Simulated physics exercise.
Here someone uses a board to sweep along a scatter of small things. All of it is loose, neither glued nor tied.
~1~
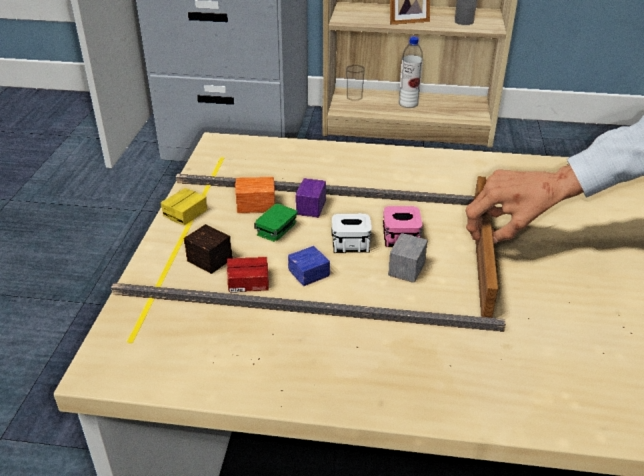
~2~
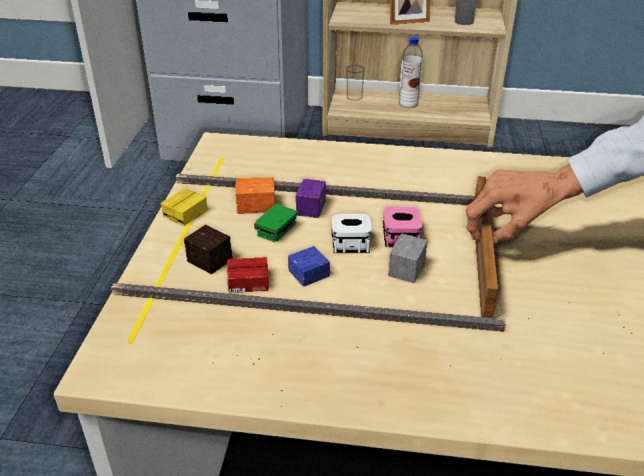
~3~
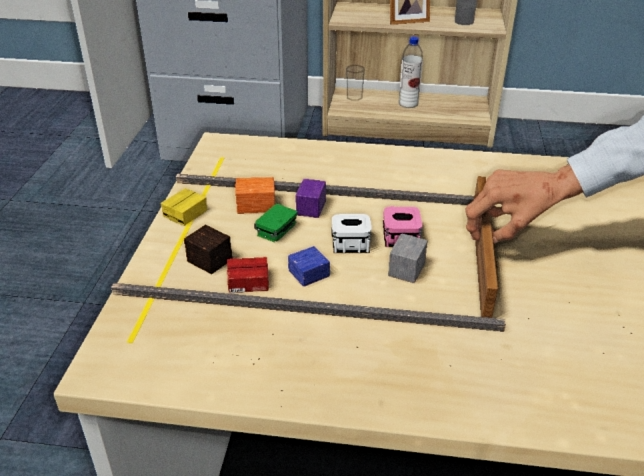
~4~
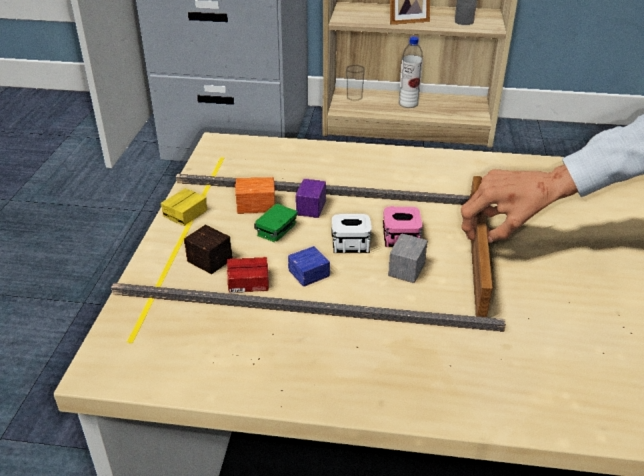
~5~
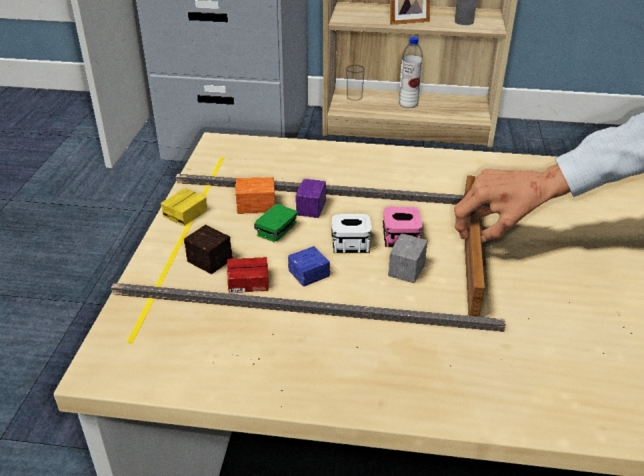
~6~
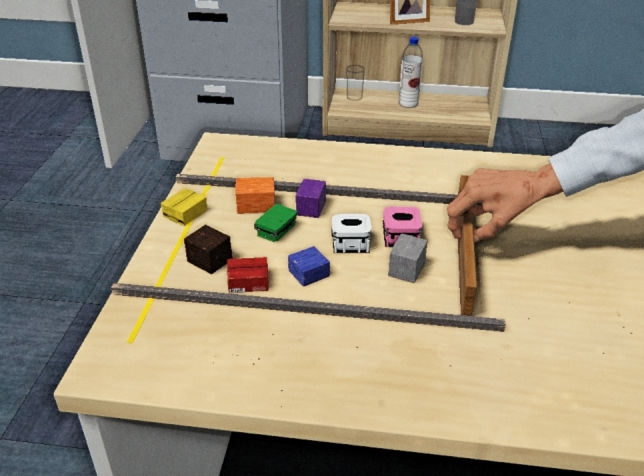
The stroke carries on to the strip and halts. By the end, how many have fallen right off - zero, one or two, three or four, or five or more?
By the end, five or more have.
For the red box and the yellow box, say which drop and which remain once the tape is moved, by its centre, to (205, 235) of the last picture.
Red box still up; yellow box down.
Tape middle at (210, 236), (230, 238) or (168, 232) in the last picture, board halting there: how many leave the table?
It would be 1, then 1, then 6.
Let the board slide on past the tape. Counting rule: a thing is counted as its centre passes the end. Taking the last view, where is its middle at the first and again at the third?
At (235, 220) for the first, at (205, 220) for the third.
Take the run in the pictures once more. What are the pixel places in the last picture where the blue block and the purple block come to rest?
Blue block at (147, 267), purple block at (185, 183).
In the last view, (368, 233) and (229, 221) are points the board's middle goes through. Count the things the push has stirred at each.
The counts are 3 and 10.
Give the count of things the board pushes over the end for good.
6, precisely.
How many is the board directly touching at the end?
That comes to 4.
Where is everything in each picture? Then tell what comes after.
In the first frame, yellow box (185, 207); black block (208, 249); orange block (256, 195); board (484, 242); tape (184, 234).
In the second frame, black block (208, 249); white case (351, 233).
In the third frame, orange block (256, 195); green case (277, 224).
In the fourth frame, yellow box (185, 207); pink case (402, 227).
In the fifth frame, black block (208, 249); grey block (408, 258).
In the sixth frame, yellow box (185, 207); black block (208, 249); orange block (256, 195); board (466, 241); tape (184, 234).
Early on, none off yet; yellow box at rest near (185, 207); black block at rest near (208, 249); orange block at rest near (256, 195).
Finally, the number that fall off is five or more; lost, white case, green case, red box, orange block, black block and yellow box.
